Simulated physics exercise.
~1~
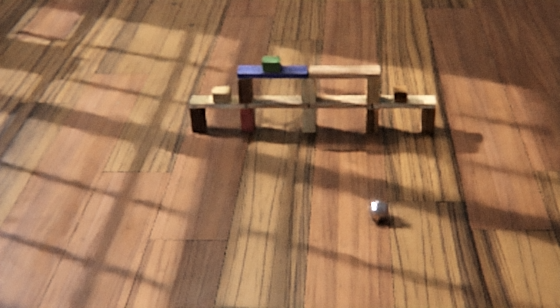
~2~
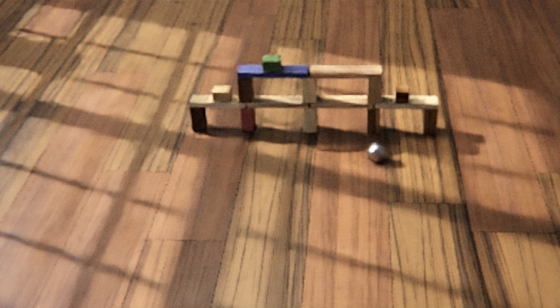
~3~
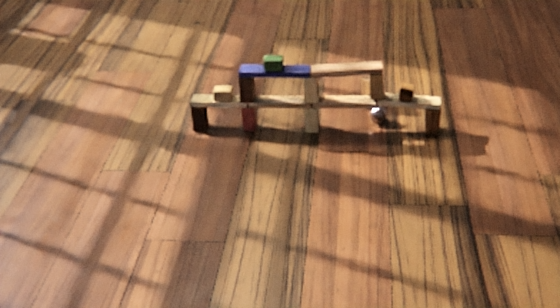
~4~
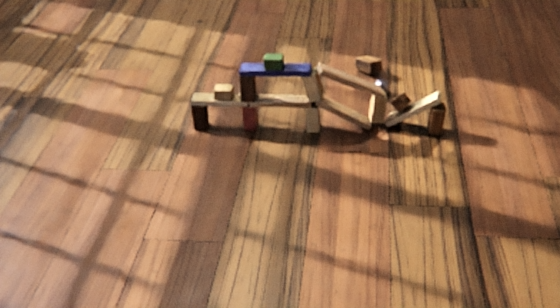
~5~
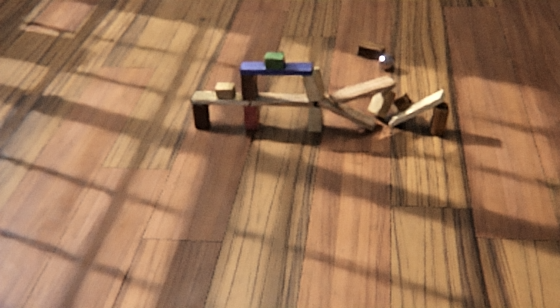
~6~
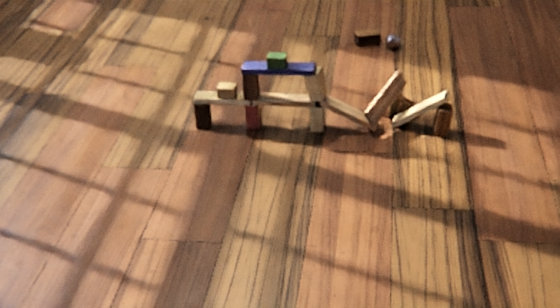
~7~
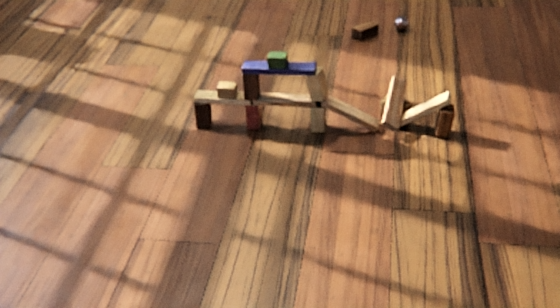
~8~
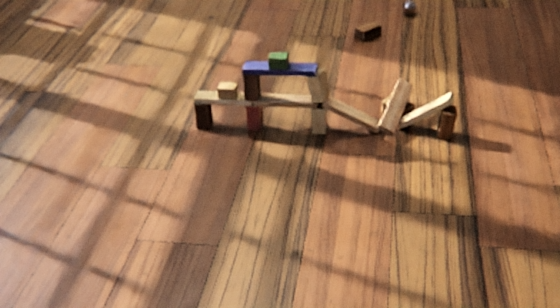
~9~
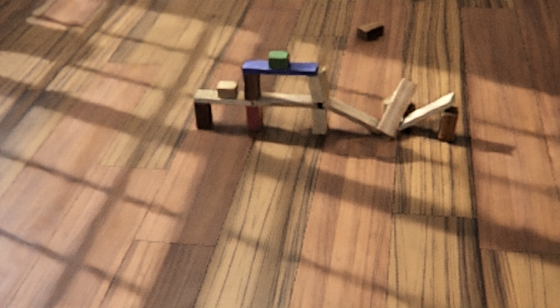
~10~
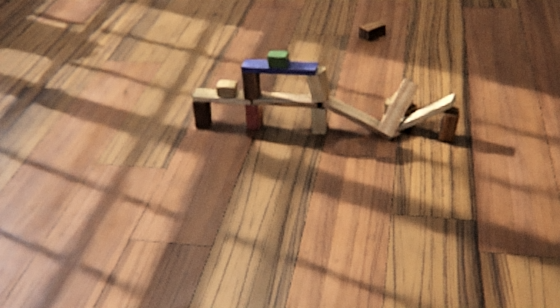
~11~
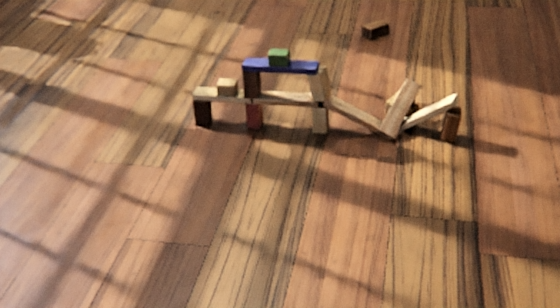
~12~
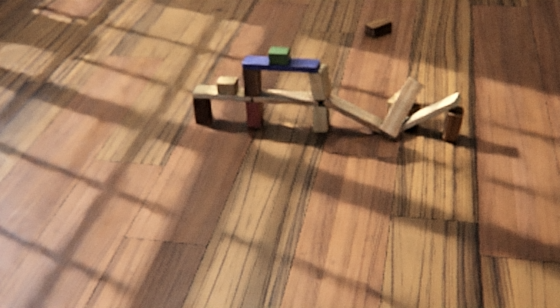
On a wooden floor, a ball topples a block structure's right side; the blue plank stays up.
